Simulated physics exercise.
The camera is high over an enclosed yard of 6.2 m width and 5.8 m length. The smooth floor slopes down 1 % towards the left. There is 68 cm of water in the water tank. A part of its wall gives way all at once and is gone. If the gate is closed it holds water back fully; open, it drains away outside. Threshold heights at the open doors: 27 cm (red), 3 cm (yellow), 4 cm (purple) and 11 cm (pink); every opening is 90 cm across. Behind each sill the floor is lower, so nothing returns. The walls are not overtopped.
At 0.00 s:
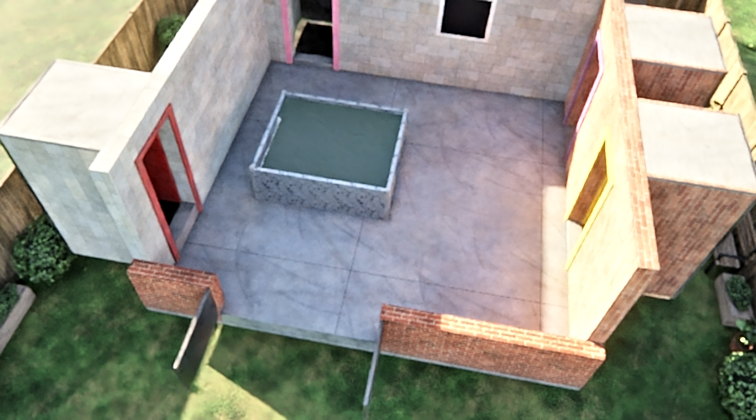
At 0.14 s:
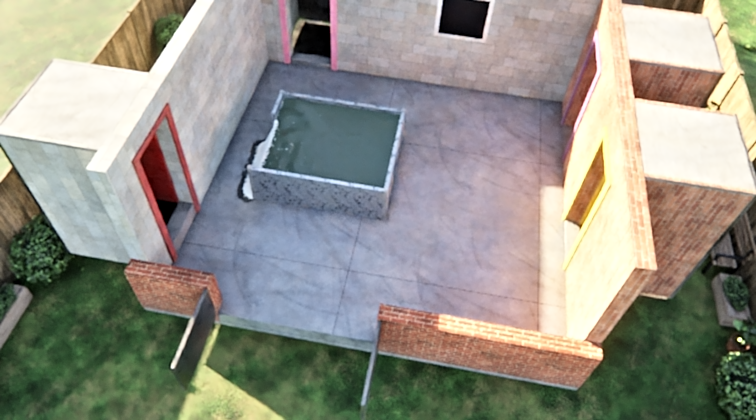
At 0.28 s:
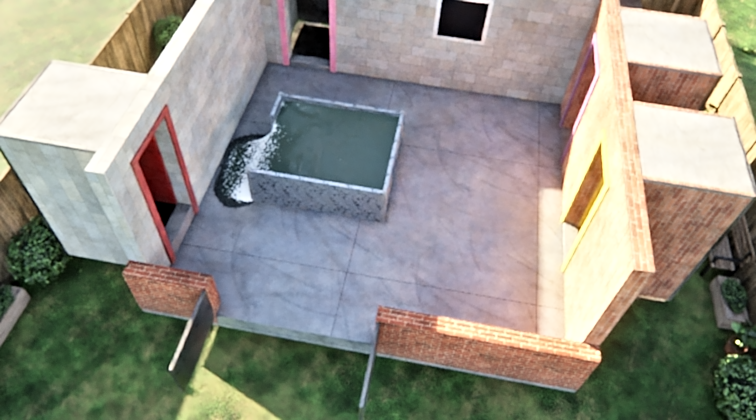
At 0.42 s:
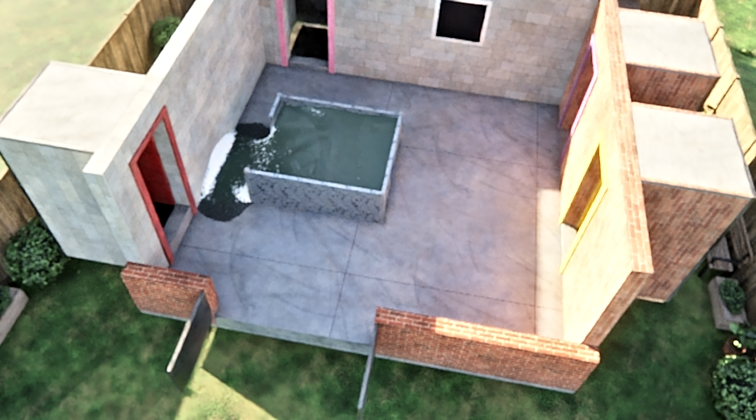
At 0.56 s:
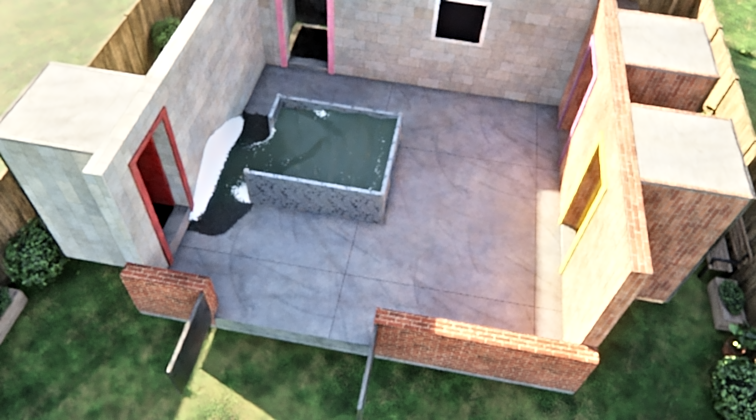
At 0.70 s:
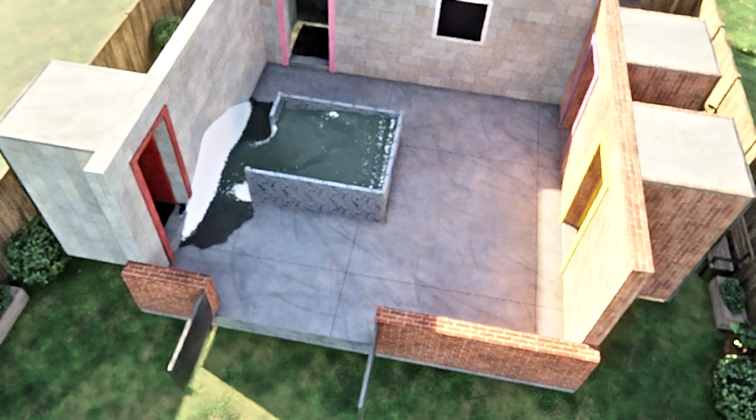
Walled yard seen from above, with water bursting through the left side of a raised tank and spreading across the grey floor.
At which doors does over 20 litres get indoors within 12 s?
The water let in: At the red door it stays under the limit; at the yellow door it exceeds the limit; at the purple door it goes over the limit; at the pink door it exceeds the limit.
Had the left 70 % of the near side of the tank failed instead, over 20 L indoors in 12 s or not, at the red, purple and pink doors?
Against that limit: Red under, purple below, pink not over.
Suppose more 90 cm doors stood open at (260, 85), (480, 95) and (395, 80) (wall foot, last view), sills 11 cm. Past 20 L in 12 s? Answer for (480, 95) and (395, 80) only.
In that order: Not over, under.
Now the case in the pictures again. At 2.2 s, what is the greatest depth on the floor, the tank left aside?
Roughly 45 cm.
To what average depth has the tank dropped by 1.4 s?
About 44 cm.
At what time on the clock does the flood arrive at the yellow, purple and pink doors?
Arrival: Yellow 5.0 s, purple 4.5 s, pink 1.3 s.
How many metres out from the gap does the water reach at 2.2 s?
Roughly 3.4 m.
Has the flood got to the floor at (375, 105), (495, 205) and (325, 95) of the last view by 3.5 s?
In that order: Flooded, dry, wet.
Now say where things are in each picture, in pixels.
In the first frame, still water, 68 cm deep, in the water tank at (333, 141).
In the second frame, water pours out at (267, 159) and has run 0.7 m, to (250, 199); typically 10 cm deep outside, 68 cm at the water tank's back.
In the third frame, the front is at (222, 196), 0.9 m from the gap at (266, 162); 1.0 m2 of floor is under water; 68 cm left at the back of the water tank.
In the fourth frame, water pours out at (264, 165) and has run 1.3 m, to (199, 205); typically 15 cm deep outside, 68 cm at the water tank's back.
In the fifth frame, water pours out at (264, 166) and has run 1.6 m, to (190, 225); typically 16 cm deep outside, 65 cm at the water tank's back.
In the sixth frame, water pours out at (265, 164) and has run 2.0 m, to (181, 243); typically 18 cm deep outside, 57 cm at the water tank's back.
After 1.4 s water covers 20 % of the floor and is deepest (55 cm) near (228, 166); red door 21 cm at the sill, 0 L in, yellow door not reached, purple door not reached, pink door 8 cm at the sill, 0 L in.
After 2.2 s water covers 30 % of the floor and is deepest (45 cm) near (159, 290); red door 20 cm at the sill, 1 L in, yellow door not reached, purple door not reached, pink door 27 cm at the sill, 30 L in.
After 3.5 s water covers 55 % of the floor and is deepest (28 cm) near (159, 290); red door 15 cm at the sill, 1 L in, yellow door not reached, purple door not reached, pink door 23 cm at the sill, 131 L in.
After 7.0 s water covers 95 % of the floor and is deepest (15 cm) near (159, 290); red door 10 cm at the sill, 1 L in, yellow door 6 cm at the sill, 5 L in, purple door 6 cm at the sill, 19 L in, pink door 11 cm at the sill, 184 L in.
After 12.0 s water covers 95 % of the floor and is deepest (10 cm) near (426, 90); red door 7 cm at the sill, 1 L in, yellow door 4 cm at the sill, 38 L in, purple door 5 cm at the sill, 41 L in, pink door 6 cm at the sill, 186 L in.
